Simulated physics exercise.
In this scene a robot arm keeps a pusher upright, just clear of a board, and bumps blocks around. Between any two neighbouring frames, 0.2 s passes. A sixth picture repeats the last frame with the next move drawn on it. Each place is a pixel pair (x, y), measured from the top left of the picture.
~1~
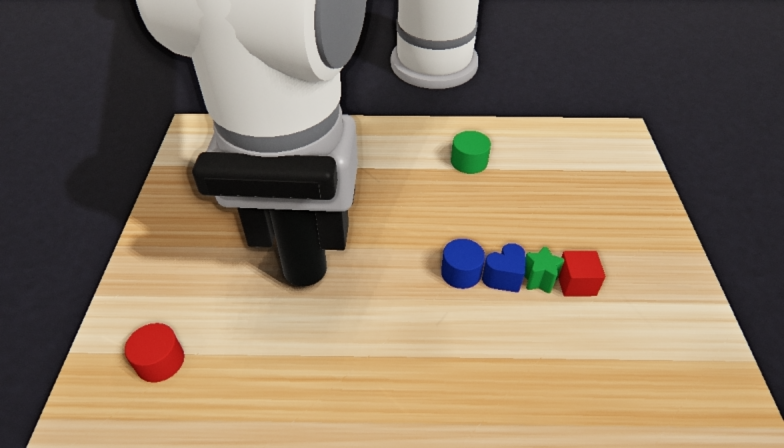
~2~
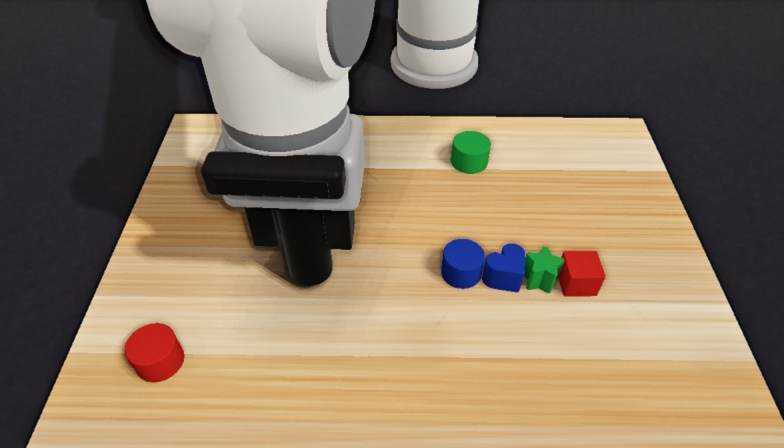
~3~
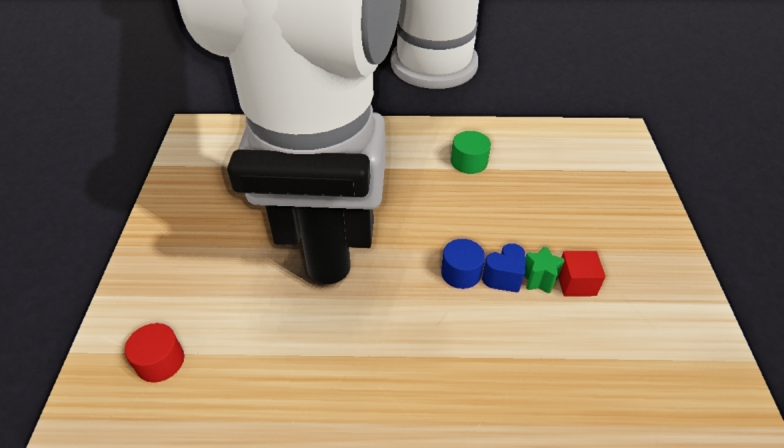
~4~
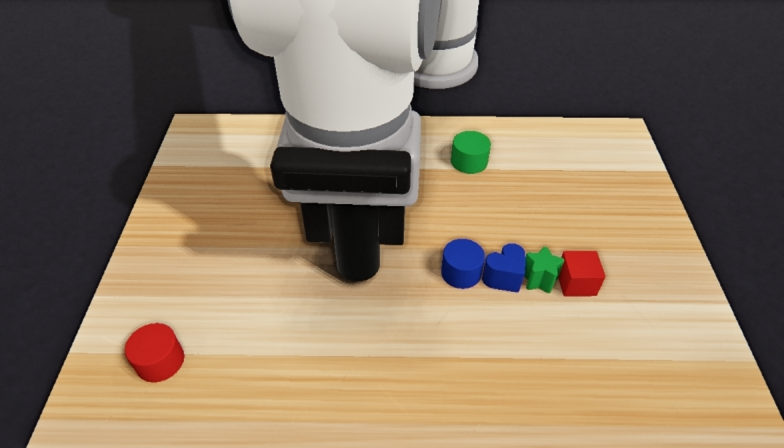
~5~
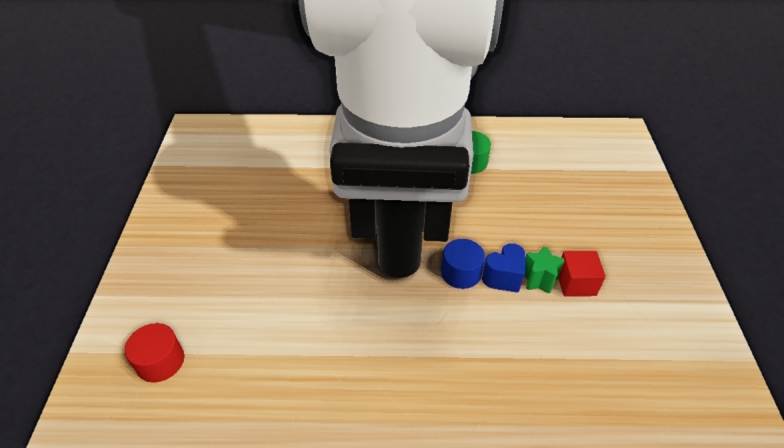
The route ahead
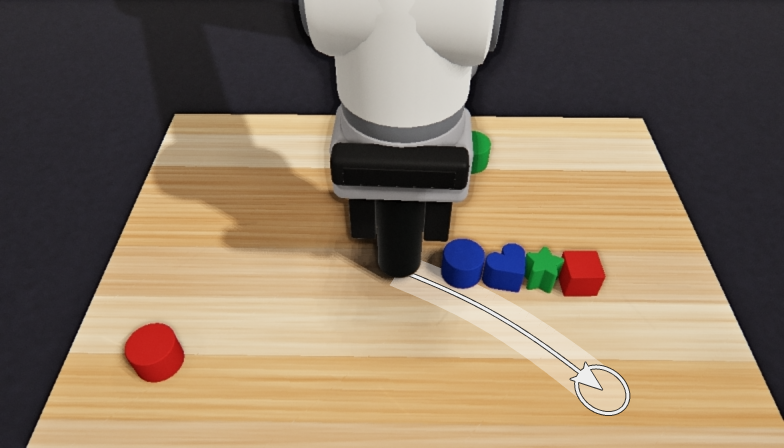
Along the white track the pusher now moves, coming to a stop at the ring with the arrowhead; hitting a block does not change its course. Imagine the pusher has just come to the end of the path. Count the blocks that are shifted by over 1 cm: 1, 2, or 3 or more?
My count: 3 or more.
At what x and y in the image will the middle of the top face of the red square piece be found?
Its top centre is at about (611, 268).
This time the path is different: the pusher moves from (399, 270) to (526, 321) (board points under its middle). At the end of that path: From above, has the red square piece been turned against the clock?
In short: No.
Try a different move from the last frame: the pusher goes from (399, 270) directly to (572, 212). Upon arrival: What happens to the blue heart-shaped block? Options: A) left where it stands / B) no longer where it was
Letter B.
Path on the board, from (399, 270) via (499, 316), ending at (602, 390).
On the path given first. One third of the way, pusher at (467, 290); blue circular block at (499, 257); blue heart-shaped block at (539, 248); green star-shaped block at (572, 257), turned 25° clockwise; red square piece at (611, 268).
Two thirds of the way, pusher at (536, 330); blue circular block at (503, 258); blue heart-shaped block at (540, 245), turned 15° clockwise; green star-shaped block at (572, 256), turned 30° clockwise; red square piece at (611, 268).
At the end, pusher at (607, 382); blue circular block at (503, 258); blue heart-shaped block at (540, 245), turned 15° clockwise; green star-shaped block at (572, 256), turned 30° clockwise; red square piece at (611, 268).
